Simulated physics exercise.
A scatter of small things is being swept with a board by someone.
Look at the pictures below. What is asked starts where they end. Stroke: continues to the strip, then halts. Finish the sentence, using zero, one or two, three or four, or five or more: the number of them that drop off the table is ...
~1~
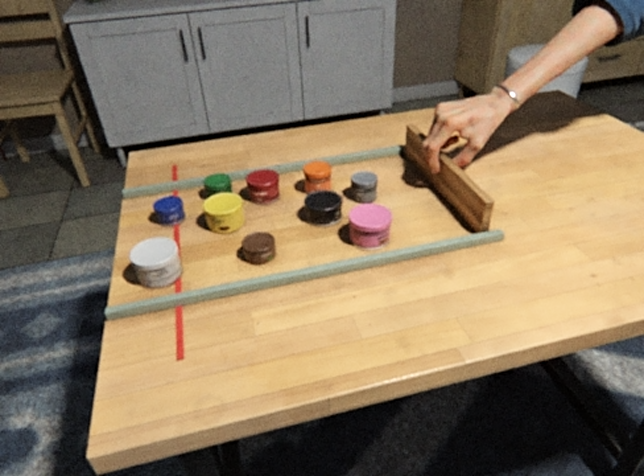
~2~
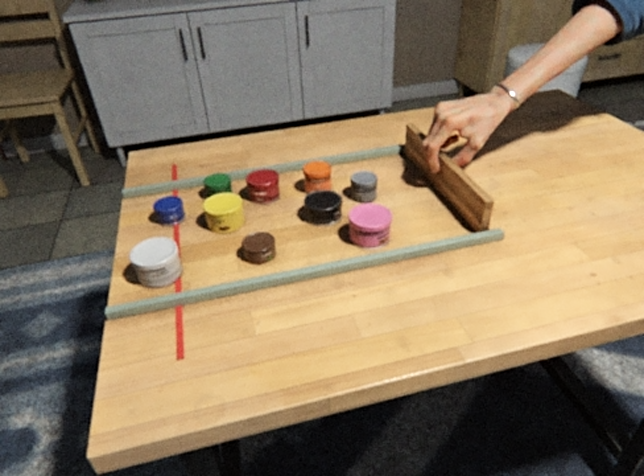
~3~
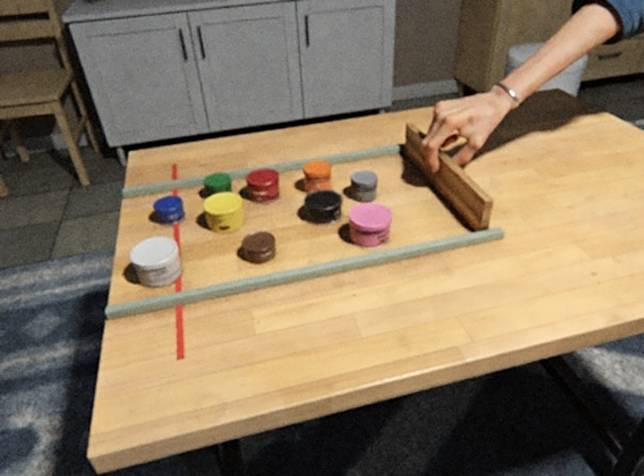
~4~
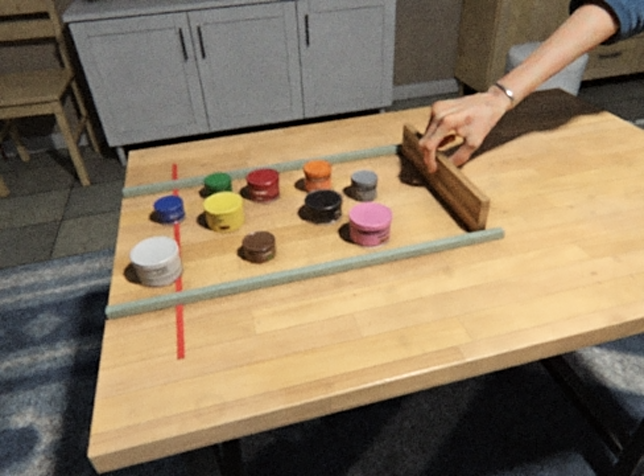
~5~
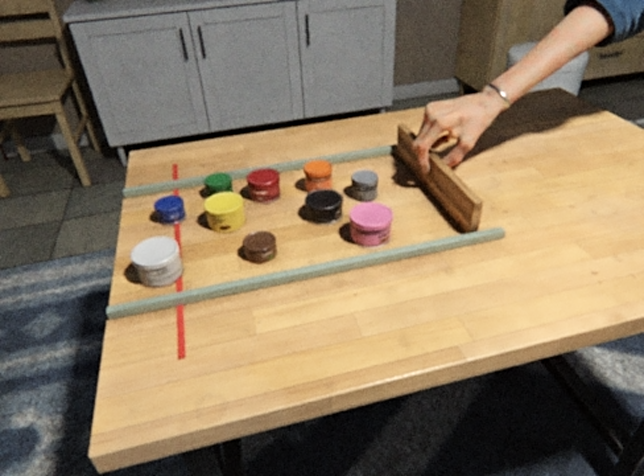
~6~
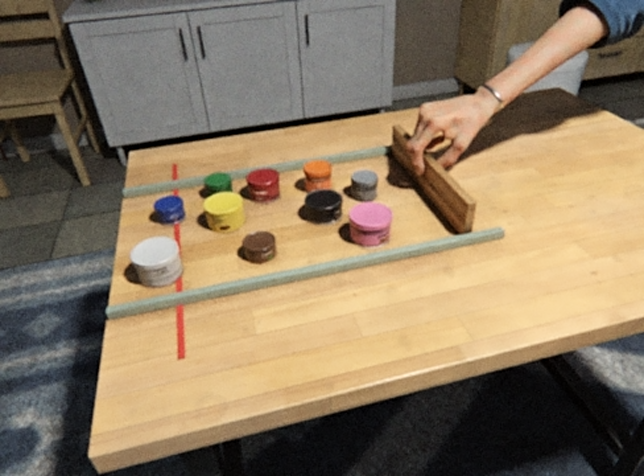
The number that drop off the table is one or two.
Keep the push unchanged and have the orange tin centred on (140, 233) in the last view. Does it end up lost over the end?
The orange tin goes down.
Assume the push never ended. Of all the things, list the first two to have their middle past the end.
Blue tin, then white tin.
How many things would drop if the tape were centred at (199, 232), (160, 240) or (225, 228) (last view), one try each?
In order: 0, 5 and 0.
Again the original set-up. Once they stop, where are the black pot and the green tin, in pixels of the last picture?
The first one ends at (155, 240), the second at (161, 191).
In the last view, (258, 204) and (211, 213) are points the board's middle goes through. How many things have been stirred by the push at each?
8 by the first point, 10 by the second.
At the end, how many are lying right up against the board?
That comes to 5.
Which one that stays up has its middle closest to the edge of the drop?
White tin.
A little later, none off yet; white tin at rest near (158, 262); blue tin at rest near (170, 211); green tin at rest near (219, 187).
Next, none off yet; white tin at rest near (158, 262); blue tin at rest near (170, 211); green tin moving near (212, 187).
Later still, none off yet; white tin shifted a little near (142, 269); blue tin shifted about its own width near (143, 217); green tin shifted about its own width near (201, 185).
When it is over, the number that fall off is one or two; down, blue tin.
